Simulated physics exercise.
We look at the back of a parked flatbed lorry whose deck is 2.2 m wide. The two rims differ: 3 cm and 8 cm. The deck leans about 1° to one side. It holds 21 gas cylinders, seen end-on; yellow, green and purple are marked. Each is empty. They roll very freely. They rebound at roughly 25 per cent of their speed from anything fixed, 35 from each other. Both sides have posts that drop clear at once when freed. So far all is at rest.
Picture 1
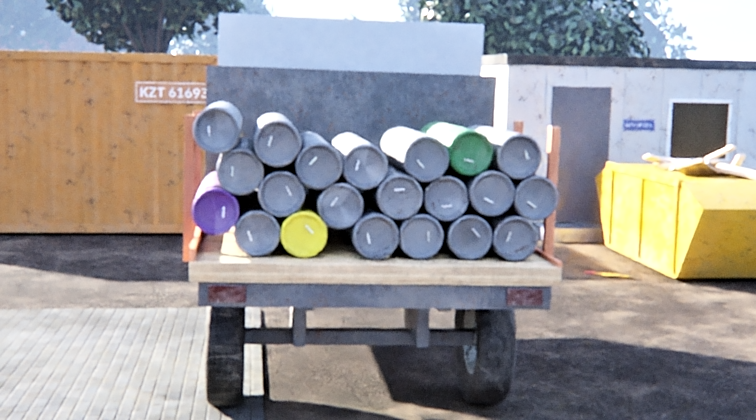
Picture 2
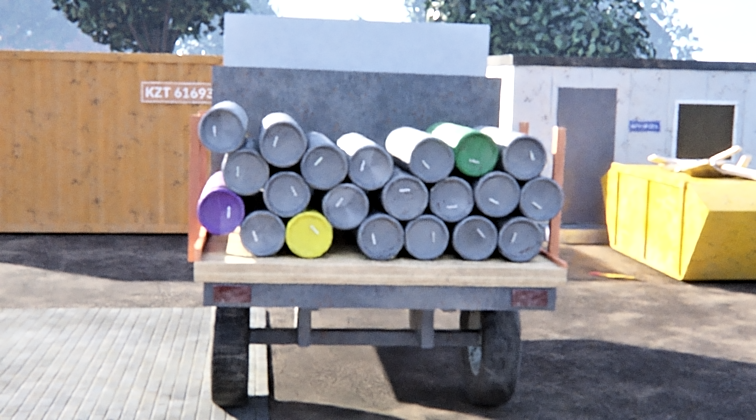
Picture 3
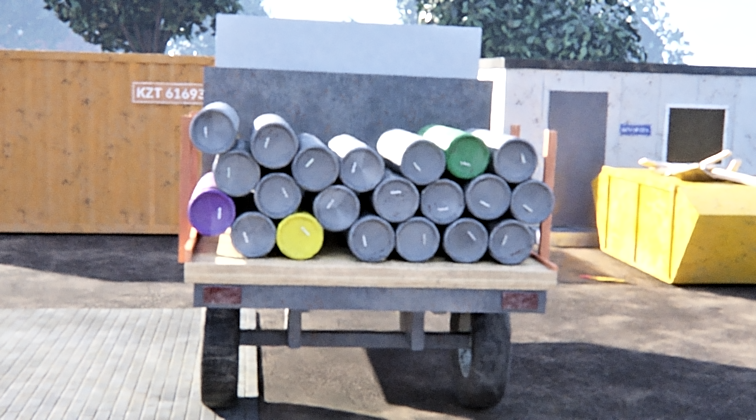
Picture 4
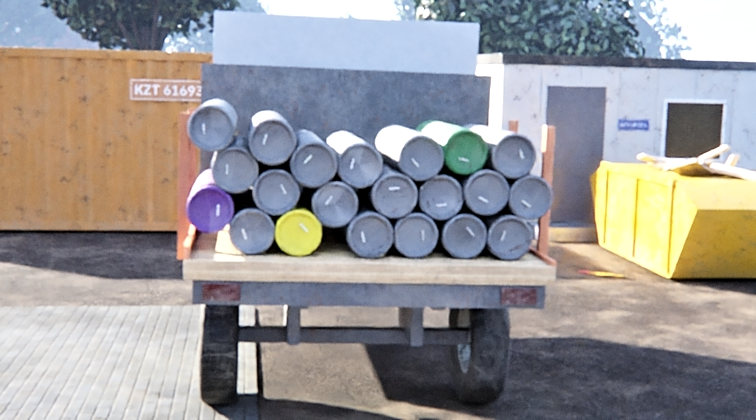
A parked flatbed lorry holds stacked grey, yellow, green and purple cylinders, and nothing moves.
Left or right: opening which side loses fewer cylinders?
Go for the left-hand side: 1 against 6.
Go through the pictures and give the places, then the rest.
The first picture shows yellow (304, 236), green (472, 154), purple (215, 213); the deck is a shade lower on the right; 7 of the 21 make up the bottom layer; all still.
The second picture shows yellow (309, 236), green (477, 154), purple (221, 213); rims, left 8 cm, right 3 cm; nothing moves.
The third picture shows yellow (300, 237), green (469, 157), purple (211, 214); side tops at (187, 123) and (551, 137); all still.
The fourth picture shows yellow (299, 234), green (467, 153), purple (210, 211); all still.
With the left side gone, after 0.9 s, yellow is on the deck, 65 cm from the left edge; green is up on others, 55 cm from the right edge; purple is on the deck, 10 cm from the left edge; 1 gone from the deck.
With the left side gone, finally, yellow is on the deck, 65 cm from the left edge; green is up on others, 55 cm from the right edge; purple is on the deck, 10 cm from the left edge; 1 gone from the deck.
With the right side gone, after 1.5 s, yellow is on the deck, 80 cm from the left edge, rolling right; green is up on others, 15 cm from the right edge, rolling right; purple is on the deck, 20 cm from the left edge; 4 gone from the deck.
With the right side gone, finally, yellow is on the deck, 100 cm from the left edge; green is on the ground to the right; purple is on the deck, 15 cm from the left edge; 6 gone from the deck.
